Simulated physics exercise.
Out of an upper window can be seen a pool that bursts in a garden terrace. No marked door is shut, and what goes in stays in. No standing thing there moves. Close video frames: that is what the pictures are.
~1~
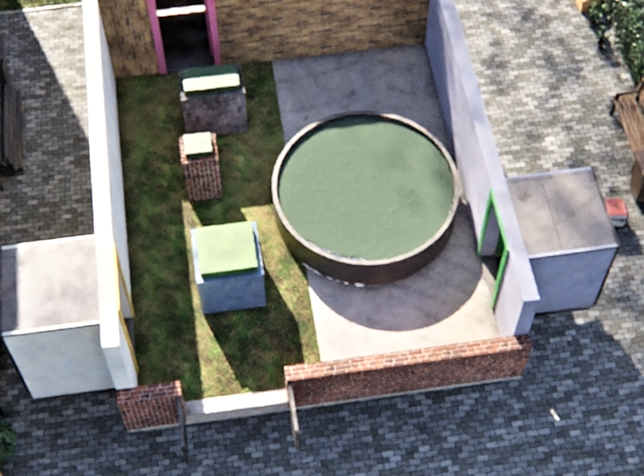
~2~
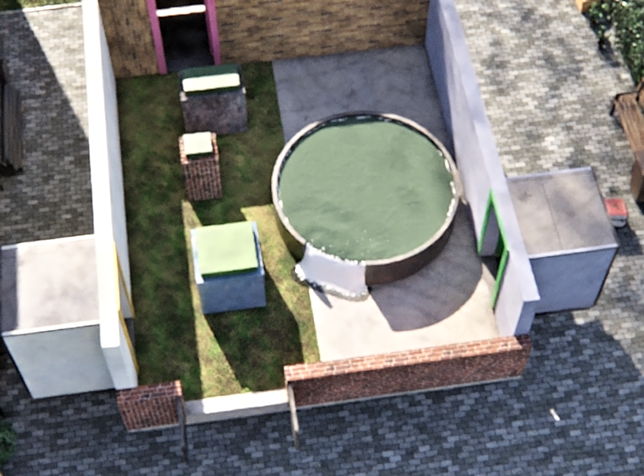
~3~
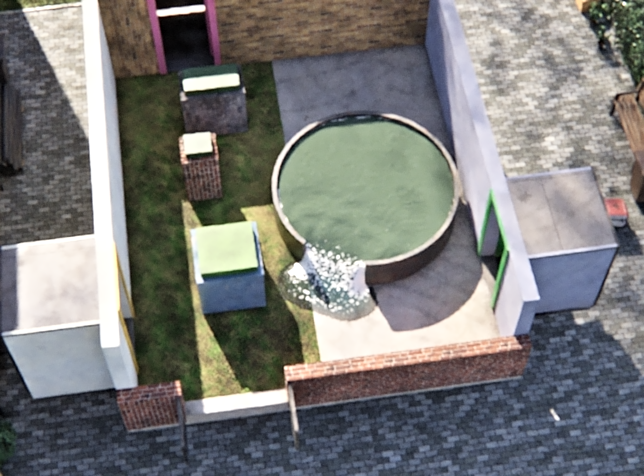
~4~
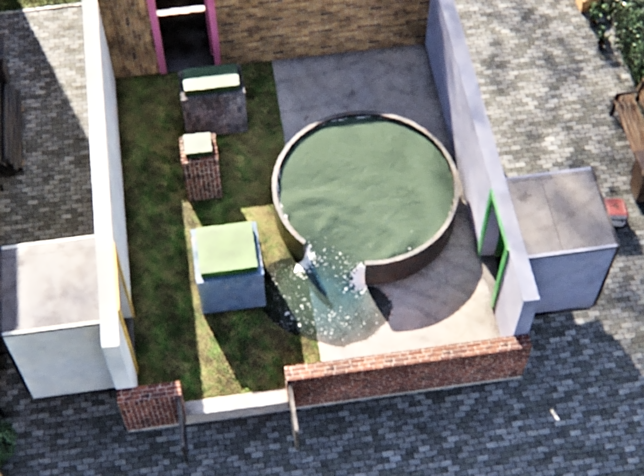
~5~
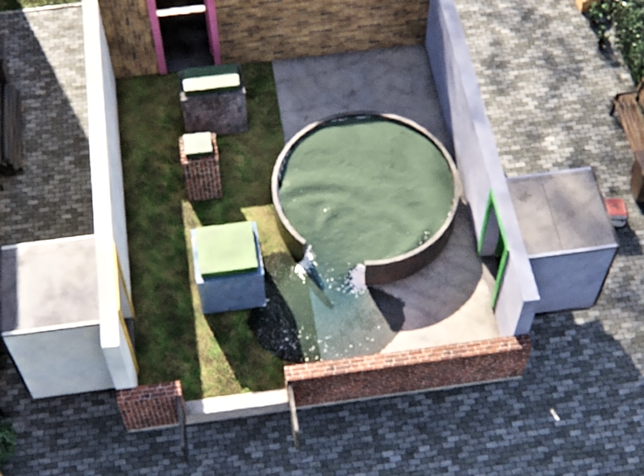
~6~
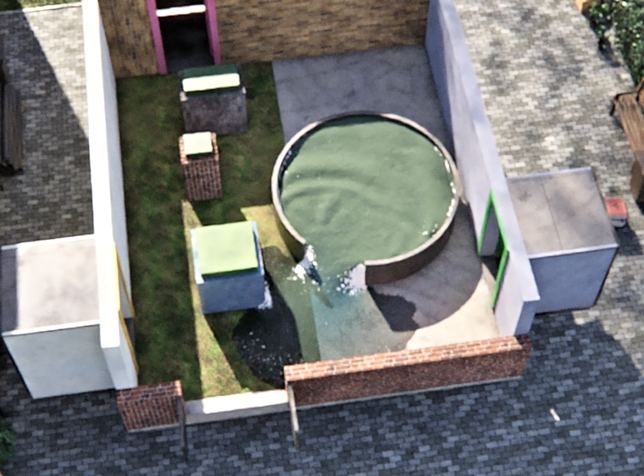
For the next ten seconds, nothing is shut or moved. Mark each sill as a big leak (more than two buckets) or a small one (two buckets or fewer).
Green door: Big; yellow door: Big; pink door: Small.
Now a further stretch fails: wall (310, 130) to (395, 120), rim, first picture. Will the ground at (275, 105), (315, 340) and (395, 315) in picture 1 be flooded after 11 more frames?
Respectively: Drenched, parched and parched.
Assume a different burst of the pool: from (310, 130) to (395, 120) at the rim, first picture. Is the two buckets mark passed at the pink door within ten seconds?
Pink: Exceeds it.
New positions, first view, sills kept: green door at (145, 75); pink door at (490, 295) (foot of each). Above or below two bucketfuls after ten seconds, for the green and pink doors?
One by one: The green door keeps below it, the pink door takes more.
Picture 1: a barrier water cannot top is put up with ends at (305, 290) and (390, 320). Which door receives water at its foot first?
First: The green door.
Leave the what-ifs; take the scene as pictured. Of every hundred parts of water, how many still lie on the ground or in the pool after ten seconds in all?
Near 68 in a hundred.
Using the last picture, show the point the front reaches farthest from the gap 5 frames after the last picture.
I'd say near (221, 396).
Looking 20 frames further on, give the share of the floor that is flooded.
That works out at 45 %.
A moment on, water covers 20 % of the floor; the green door not reached, the yellow door not reached, the pink door not reached.
Next, water covers 30 % of the floor; the green door not reached, the yellow door not reached, the pink door not reached.
Then, water covers 45 % of the floor; the green door under two buckets in, the yellow door under two buckets in, the pink door not reached.
Later, water covers 65 % of the floor; the green door over two buckets in, the yellow door over two buckets in, the pink door not reached.
In the end, water covers 80 % of the floor; the green door far over two buckets in, the yellow door far over two buckets in, the pink door not reached.
